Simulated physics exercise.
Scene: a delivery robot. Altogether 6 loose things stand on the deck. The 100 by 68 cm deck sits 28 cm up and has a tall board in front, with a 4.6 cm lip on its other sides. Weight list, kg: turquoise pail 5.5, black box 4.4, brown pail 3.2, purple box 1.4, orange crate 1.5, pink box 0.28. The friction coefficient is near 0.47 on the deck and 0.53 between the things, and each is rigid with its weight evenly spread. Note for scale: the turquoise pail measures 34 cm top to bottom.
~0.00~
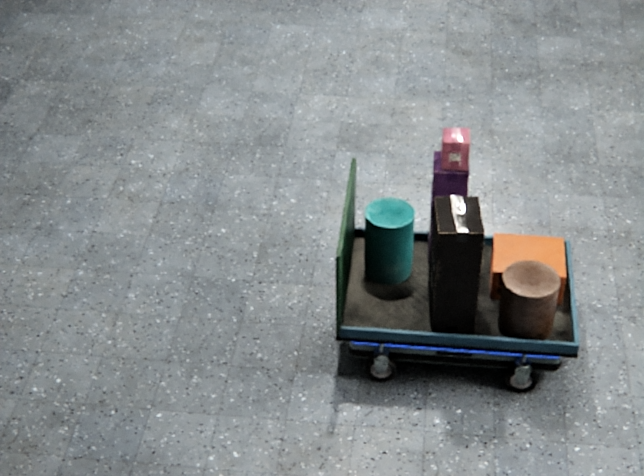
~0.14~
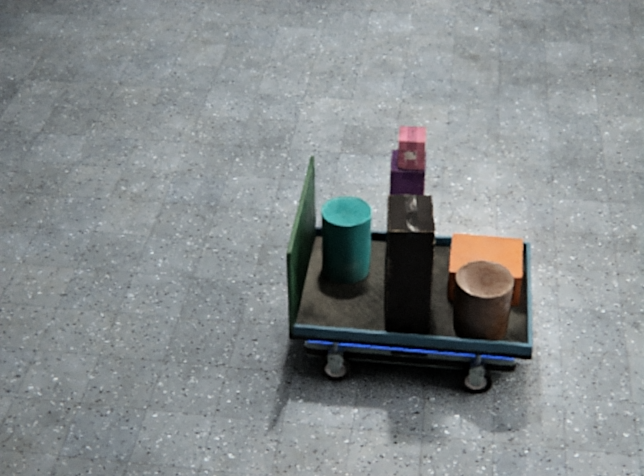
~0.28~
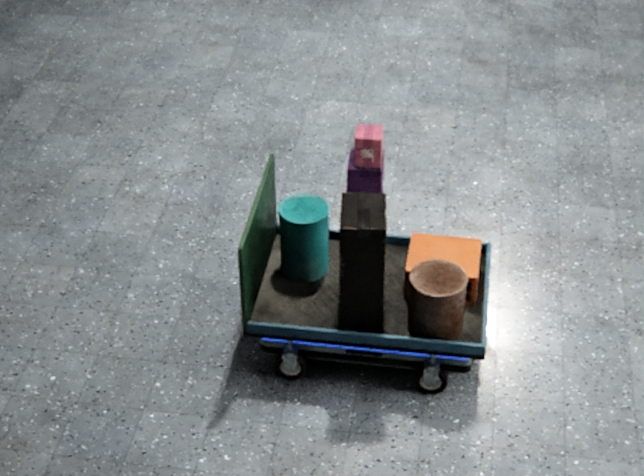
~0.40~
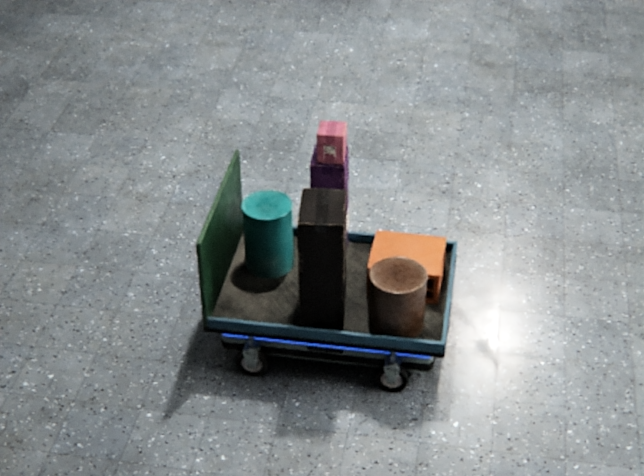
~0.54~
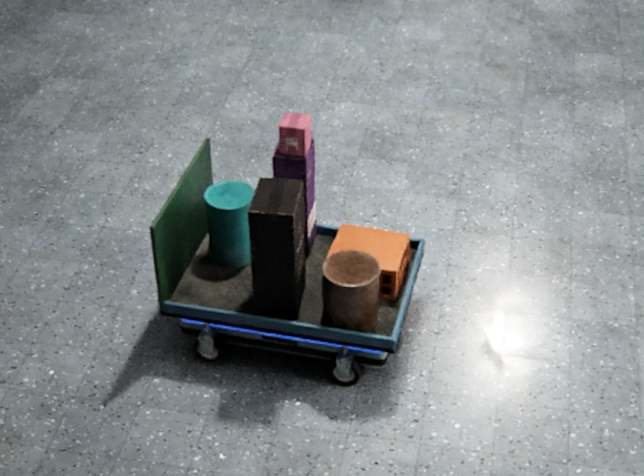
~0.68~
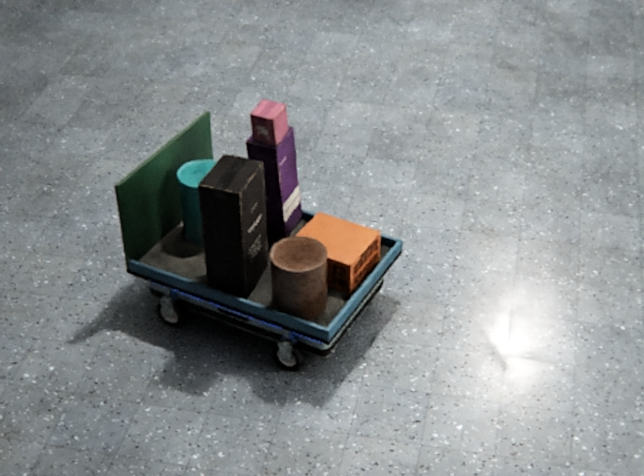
Loaded delivery cart carrying boxes, an orange crate and two pails rolling left across a speckled grey floor, then turning slightly.
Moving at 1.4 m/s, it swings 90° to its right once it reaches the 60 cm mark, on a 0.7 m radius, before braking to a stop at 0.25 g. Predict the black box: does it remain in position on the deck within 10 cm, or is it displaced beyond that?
It remains in position.
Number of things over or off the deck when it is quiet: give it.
I make it 2.
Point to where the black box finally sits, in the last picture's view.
Close to (256, 49).
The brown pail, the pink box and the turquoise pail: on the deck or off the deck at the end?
The brown pail is still on the deck; the pink box ends off the deck; the turquoise pail ends on the deck.
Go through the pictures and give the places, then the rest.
Cart has run 0 cm; black box (455, 266); turquoise pail (389, 241), in the first frame.
Cart has run 20 cm; orange crate (485, 269), in the second frame.
Cart has run 39 cm; pink box (369, 146); turquoise pail (304, 238), in the third frame.
Cart has run 56 cm; brown pail (397, 300), in the fourth frame.
Cart has run 76 cm, turned 3°; orange crate (368, 261); pink box (295, 134), in the fifth frame.
Cart has run 95 cm, turned 17°; black box (235, 227) shifted 2 cm, in the sixth frame.
Around 0.98 s, cart has run 137 cm, turned 51°; black box shifted 4 cm near (190, 164); pink box at 26° to upright; purple box at 27° to upright.
Around 1.68 s, cart has run 227 cm, turned 90°; black box shifted 3 cm near (249, 59); turquoise pail shifted 23 cm; pink box at 5° to upright.
Around 2.48 s, cart has run 240 cm, turned 90°, stopped; purple box and pink box now off the deck; black box shifted 3 cm near (256, 49); turquoise pail shifted 23 cm.
Finally (3.3 s), off the deck, purple box and pink box; not toppled but over 10 cm from the start, turquoise pail; the other 3 still in place (within 10 cm). In the last view, black box near (256, 49).
